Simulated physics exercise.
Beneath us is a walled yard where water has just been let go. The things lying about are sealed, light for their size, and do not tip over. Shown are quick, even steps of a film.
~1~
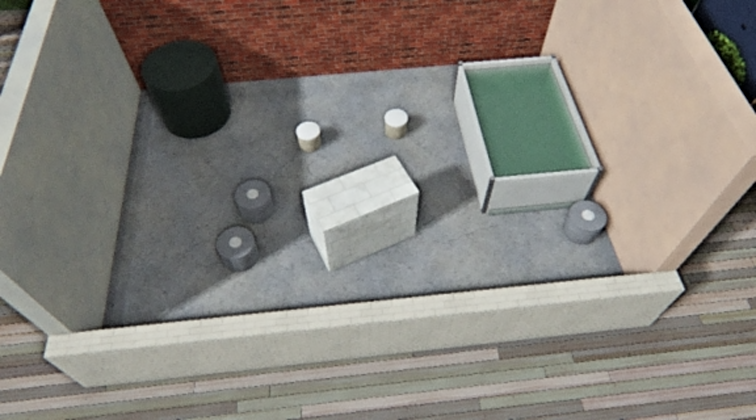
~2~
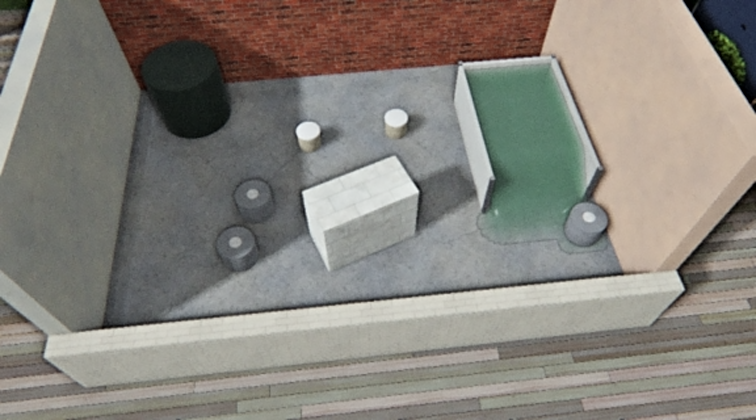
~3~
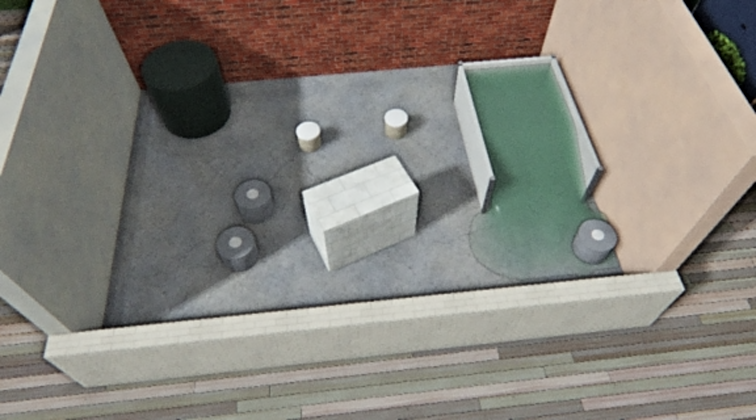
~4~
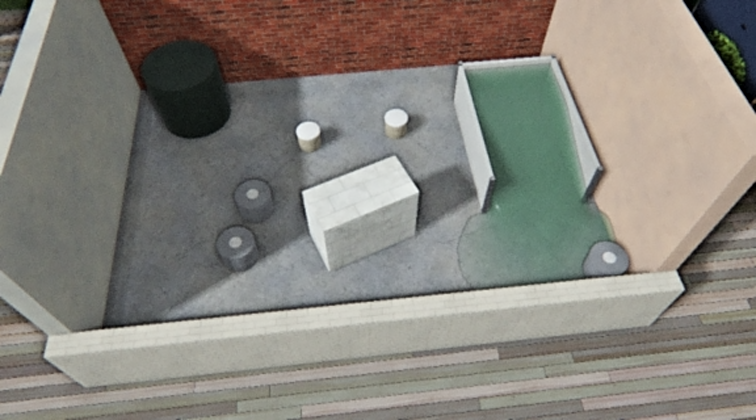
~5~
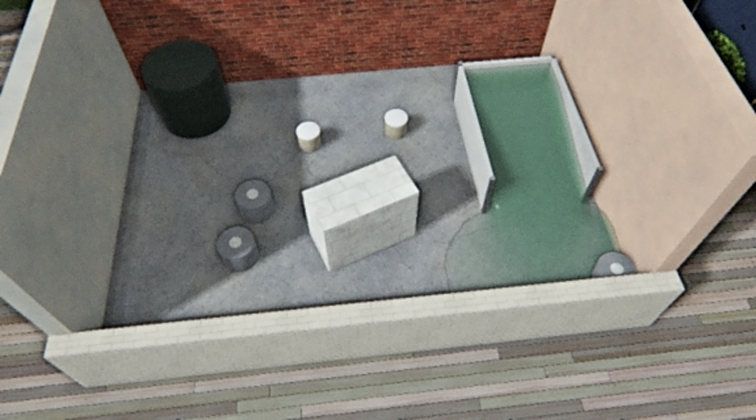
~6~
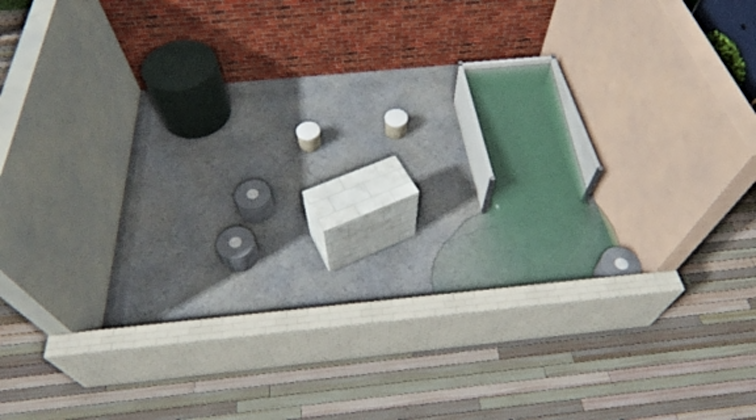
A walled yard with a grey floor and a red brick back wall is seen from above, the camera still. A white block stands mid-floor, with a dark green cylinder back left, two small pale cylinders behind the block, grey tubs at left and right, and a white-walled tank of green water at right. The tank's front wall disappears, water spreads forward, and the right tub slides toward the front-right corner while everything else stays put.
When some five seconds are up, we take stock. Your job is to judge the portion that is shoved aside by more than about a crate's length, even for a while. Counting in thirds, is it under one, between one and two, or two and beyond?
I expect the share pushed well aside to be a third to two thirds.
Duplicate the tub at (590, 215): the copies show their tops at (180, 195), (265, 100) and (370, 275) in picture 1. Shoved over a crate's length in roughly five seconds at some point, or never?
Okay, in order the twins go a long way, nowhere much, a long way.
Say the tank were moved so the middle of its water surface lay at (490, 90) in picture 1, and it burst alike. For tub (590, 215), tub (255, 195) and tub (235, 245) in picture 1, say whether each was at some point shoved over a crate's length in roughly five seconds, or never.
In order: Went well off, remained close by, went well off.
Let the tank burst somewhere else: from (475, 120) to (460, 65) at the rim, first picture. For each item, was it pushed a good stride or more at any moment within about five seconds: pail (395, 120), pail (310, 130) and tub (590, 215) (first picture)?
Order as asked: Sent that far; sent that far; not sent that far.
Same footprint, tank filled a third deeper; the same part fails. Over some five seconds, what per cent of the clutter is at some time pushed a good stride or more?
Around 60 in a hundred.
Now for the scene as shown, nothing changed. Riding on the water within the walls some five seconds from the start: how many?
Count: 2.
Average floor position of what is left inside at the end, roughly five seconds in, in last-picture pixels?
Roughly (334, 170).
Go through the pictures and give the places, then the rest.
In the first frame, a tub at (588, 215) rests on the ground; a tub at (235, 243), on the bottom; 0 of 5 have shifted.
In the second frame, a tub at (589, 218), on the bottom, close to its start; a tub at (235, 243), on the bottom; 0 of 5 have shifted.
In the third frame, a tub at (598, 235) rests on the ground, close to its start; a tub at (235, 243) rests on the ground; 1 of 5 have shifted.
In the fourth frame, a tub at (609, 258), on the bottom, a stride from its start; a tub at (235, 243), on the bottom; 1 of 5 have shifted.
In the fifth frame, a tub at (617, 269) rests on the ground, a stride from its start; a tub at (235, 243) rests on the ground; 1 of 5 have shifted.
In the sixth frame, a tub at (621, 264), afloat, a stride from its start; a tub at (235, 243) rests on the ground; 1 of 5 have shifted.
A moment on, 1 of 5 are well off their spots; 1 afloat.
Next, 0 of 5 are well off their spots; 1 afloat.
Later, 1 of 5 are well off their spots; 1 afloat.
In the end, 3 of 5 are well off their spots, and 3 have been at some point; 2 afloat.
